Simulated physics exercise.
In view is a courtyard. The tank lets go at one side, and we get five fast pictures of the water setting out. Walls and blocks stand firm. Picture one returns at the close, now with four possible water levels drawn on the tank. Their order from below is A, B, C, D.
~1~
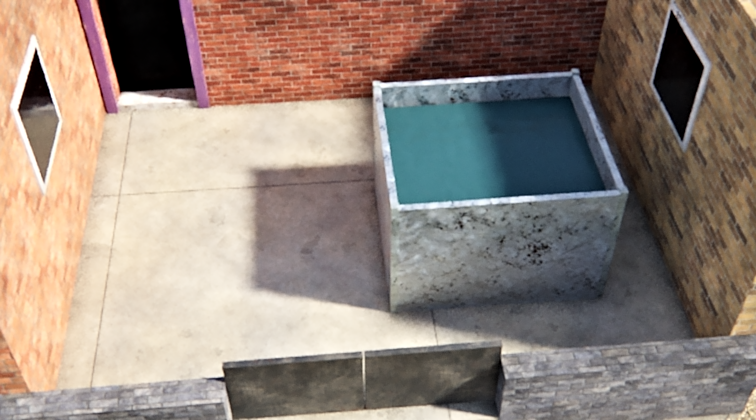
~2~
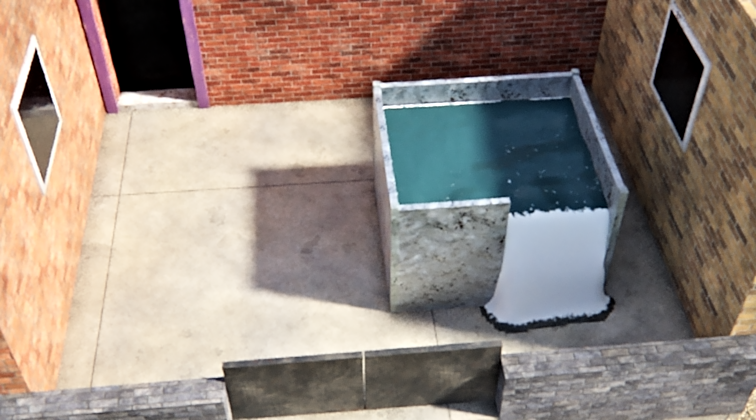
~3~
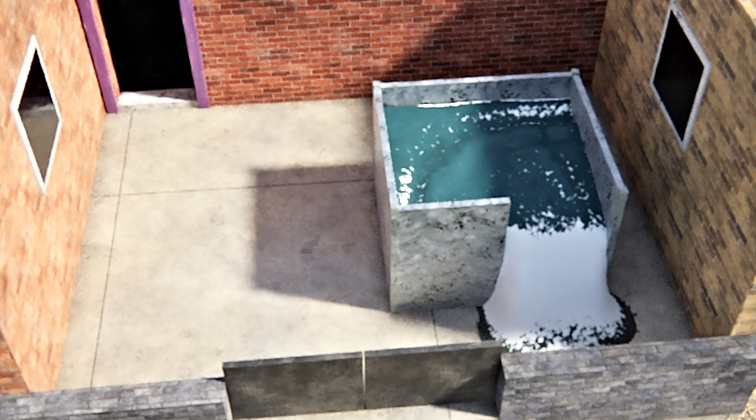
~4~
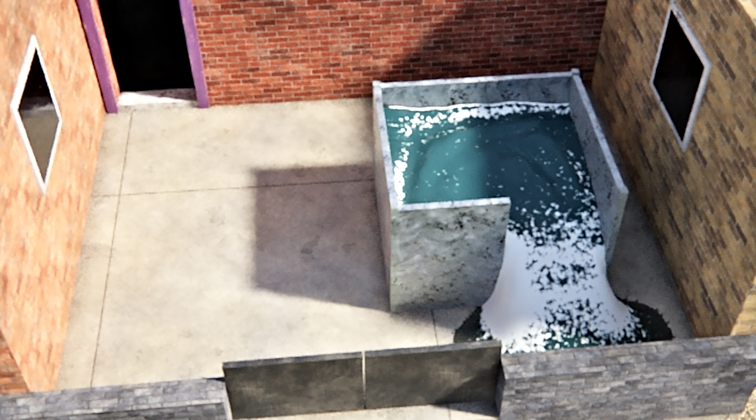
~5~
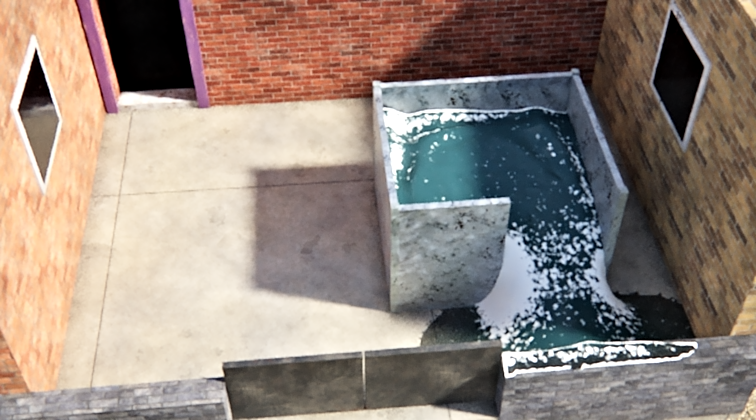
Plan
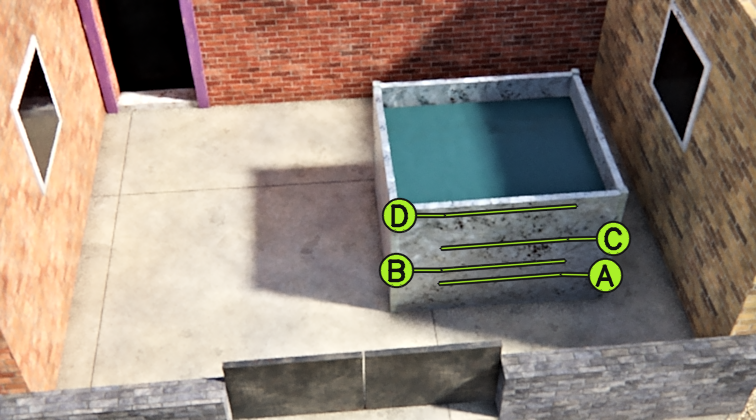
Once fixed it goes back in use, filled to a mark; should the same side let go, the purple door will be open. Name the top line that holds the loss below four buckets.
Mark B.
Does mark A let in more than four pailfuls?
No, that is safe.
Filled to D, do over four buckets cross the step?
Yes.
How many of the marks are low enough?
Two of the four.
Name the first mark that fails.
It is C.
In lime, A at (501, 279); B at (502, 265); C at (505, 243); D at (510, 210); from the bottom up A, B, C, D.
With A, nothing gets over.
With B, a bucket or two gets in.
With C, about 12 bucketfuls get in.
With D, dozens of bucketfuls pour in.
